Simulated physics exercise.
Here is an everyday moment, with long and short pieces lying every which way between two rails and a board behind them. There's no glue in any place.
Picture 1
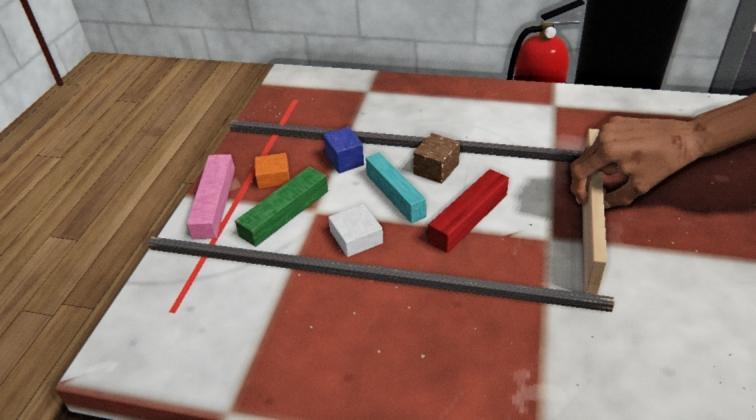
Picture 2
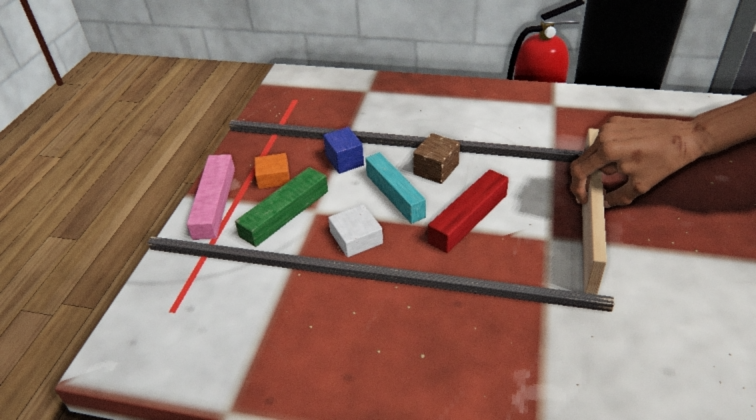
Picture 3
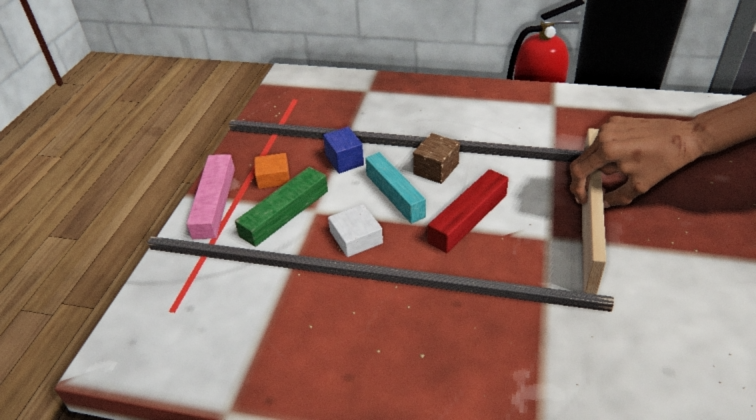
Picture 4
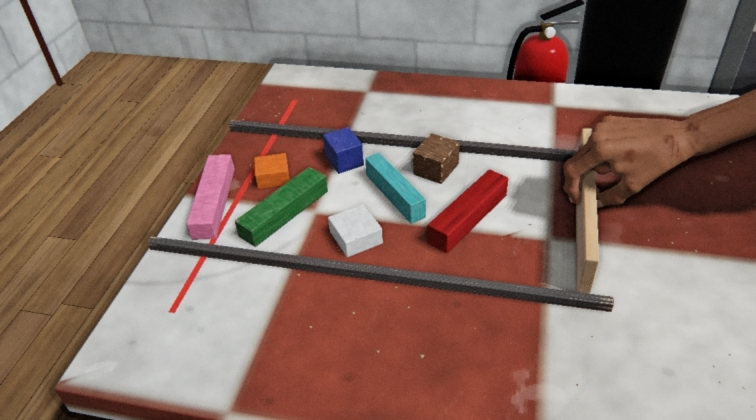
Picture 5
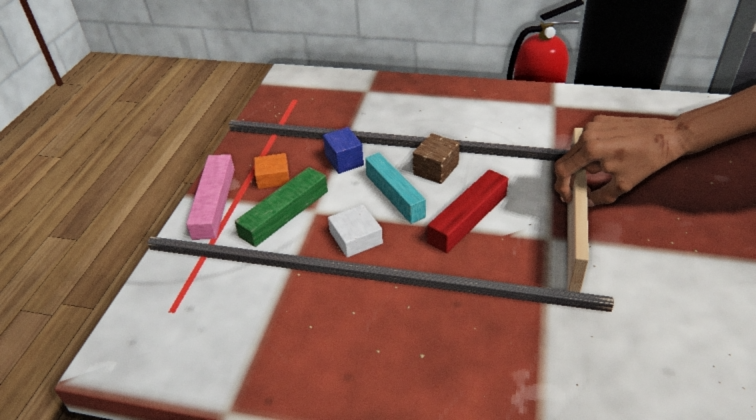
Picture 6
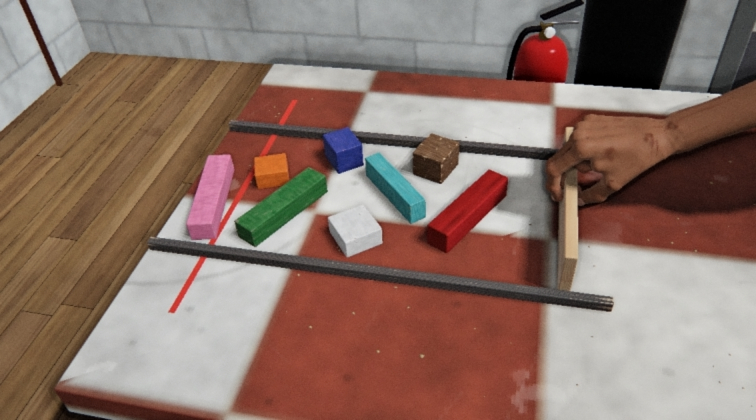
A hand slides a wooden board slightly left between two rails, while the colored blocks stay still.
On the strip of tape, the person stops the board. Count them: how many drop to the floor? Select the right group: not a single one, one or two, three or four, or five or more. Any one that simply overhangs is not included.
Most likely the ones that land below will number more than a pair, under five.
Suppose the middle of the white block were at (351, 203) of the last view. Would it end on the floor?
From there it drops off.
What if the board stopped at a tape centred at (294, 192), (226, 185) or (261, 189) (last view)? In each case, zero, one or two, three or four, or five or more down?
Counts for the three tries are either one or two, at least five and just one or two.
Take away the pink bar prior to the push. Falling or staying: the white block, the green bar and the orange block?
As for the white block, it is retained; the green bar is not retained; the orange block is not retained.
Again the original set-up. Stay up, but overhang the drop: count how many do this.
The figure is 2.
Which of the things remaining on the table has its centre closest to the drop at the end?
The blue block is the one you want.
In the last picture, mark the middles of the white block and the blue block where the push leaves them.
Final centres, first then second: (174, 224), (211, 143).
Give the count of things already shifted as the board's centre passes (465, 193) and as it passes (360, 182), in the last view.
I count 1 first and 6 after.
Soon after, none off yet; pink bar at rest near (212, 195); orange block at rest near (272, 171); green bar at rest near (283, 205).
Then, none off yet; pink bar at rest near (212, 195); orange block at rest near (272, 171); green bar at rest near (281, 206).
Further on, none off yet; pink bar moved a little near (175, 193); orange block moved well along near (223, 164); green bar moved about its own width near (209, 203).
At rest, the number that fall off is three or four; fallen, green bar, orange block and pink bar.
